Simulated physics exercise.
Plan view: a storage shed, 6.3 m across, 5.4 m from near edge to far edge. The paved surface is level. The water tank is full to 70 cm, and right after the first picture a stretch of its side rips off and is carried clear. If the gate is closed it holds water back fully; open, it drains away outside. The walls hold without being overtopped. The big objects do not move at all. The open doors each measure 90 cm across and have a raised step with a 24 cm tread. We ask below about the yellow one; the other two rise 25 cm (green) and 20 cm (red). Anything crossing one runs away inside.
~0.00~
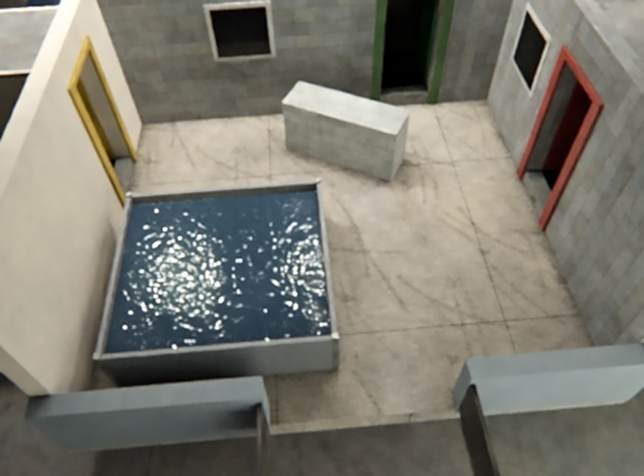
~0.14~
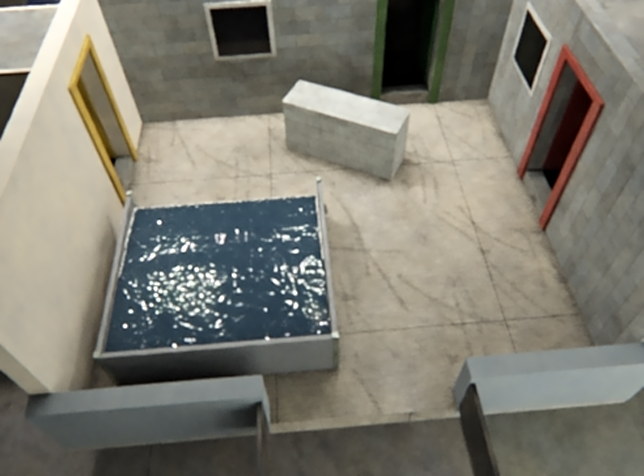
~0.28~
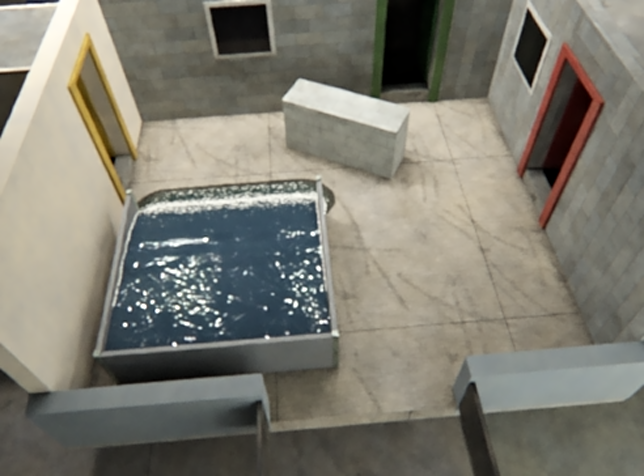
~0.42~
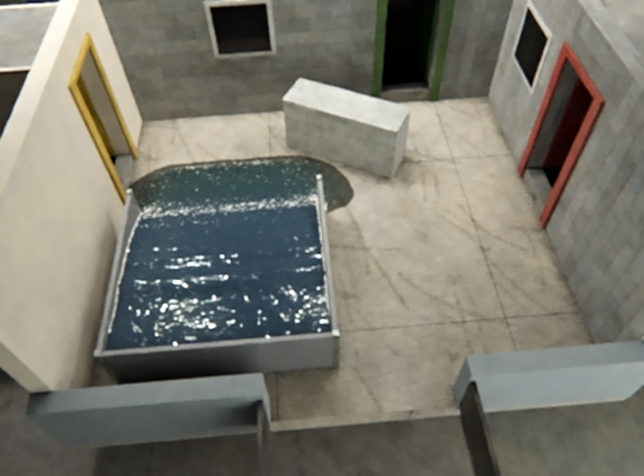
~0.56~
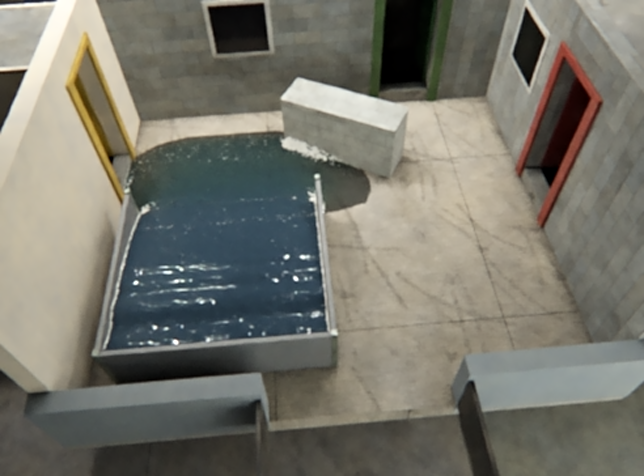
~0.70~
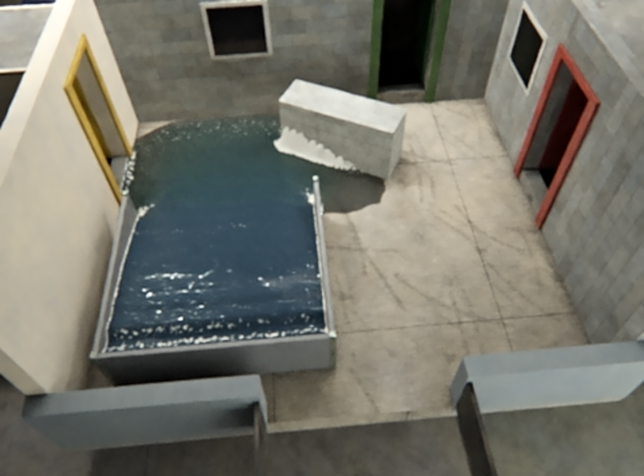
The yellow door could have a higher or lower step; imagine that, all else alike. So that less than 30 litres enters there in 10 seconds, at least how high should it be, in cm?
At least 32 cm or so.
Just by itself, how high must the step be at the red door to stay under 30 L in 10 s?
I'd raise red to close to 8.5 cm.
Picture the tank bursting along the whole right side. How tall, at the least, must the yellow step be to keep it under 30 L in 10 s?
Required height: Approx. 13.5 cm.
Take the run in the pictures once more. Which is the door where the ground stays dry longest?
The red door comes last.
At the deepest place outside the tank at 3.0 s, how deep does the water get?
Roughly 44 cm.
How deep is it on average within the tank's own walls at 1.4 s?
40 cm, roughly.
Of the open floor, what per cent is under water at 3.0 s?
Approximately 75 %.
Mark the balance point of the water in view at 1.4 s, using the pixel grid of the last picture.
At about (230, 231).
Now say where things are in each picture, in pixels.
Still water, 70 cm deep, in the water tank at (222, 262); the yellow door at (109, 136) is dry, in the first frame.
The gap is on the far side, the front 0.3 m out at a hidden place; the back of the water tank holds 70 cm, in the second frame.
Water pours out on the far side and has run 0.8 m, to a hidden place; about 13 cm deep outside, 70 cm at the back, in the third frame.
Water pours out on the far side and has run 1.3 m, to (199, 165); about 12 cm deep outside, 70 cm at the back, in the fourth frame.
Water pours out on the far side and has run 1.9 m, to (182, 142); about 10 cm deep outside, 68 cm at the back, in the fifth frame.
Water pours out on the far side and has run 2.5 m, to (213, 119); about 9 cm deep outside, 61 cm at the back; water is at the yellow door at (106, 134), in the sixth frame.
After 1.4 s water covers 30 % of the floor, deepest (52 cm) near (239, 121); 20 cm at the yellow door, 0 litres in over its 17 cm step.
After 3.0 s water covers 75 % of the floor, deepest (44 cm) near (279, 118); 36 cm at the yellow door, 92 litres in over its 17 cm step.
After 10.0 s water covers 95 % of the floor, deepest (20 cm) near (219, 129); 14 cm at the yellow door, 198 litres in over its 17 cm step.
At the yellow door as built, the water arrived by 0.6 s and peaked near 39 cm at 2.6 s.
Run again over the same 10 s with other heights there, 55 litres in over 27.5 cm, 10 litres over 37 cm. The limit of 30 litres is kept from about 32 cm up.
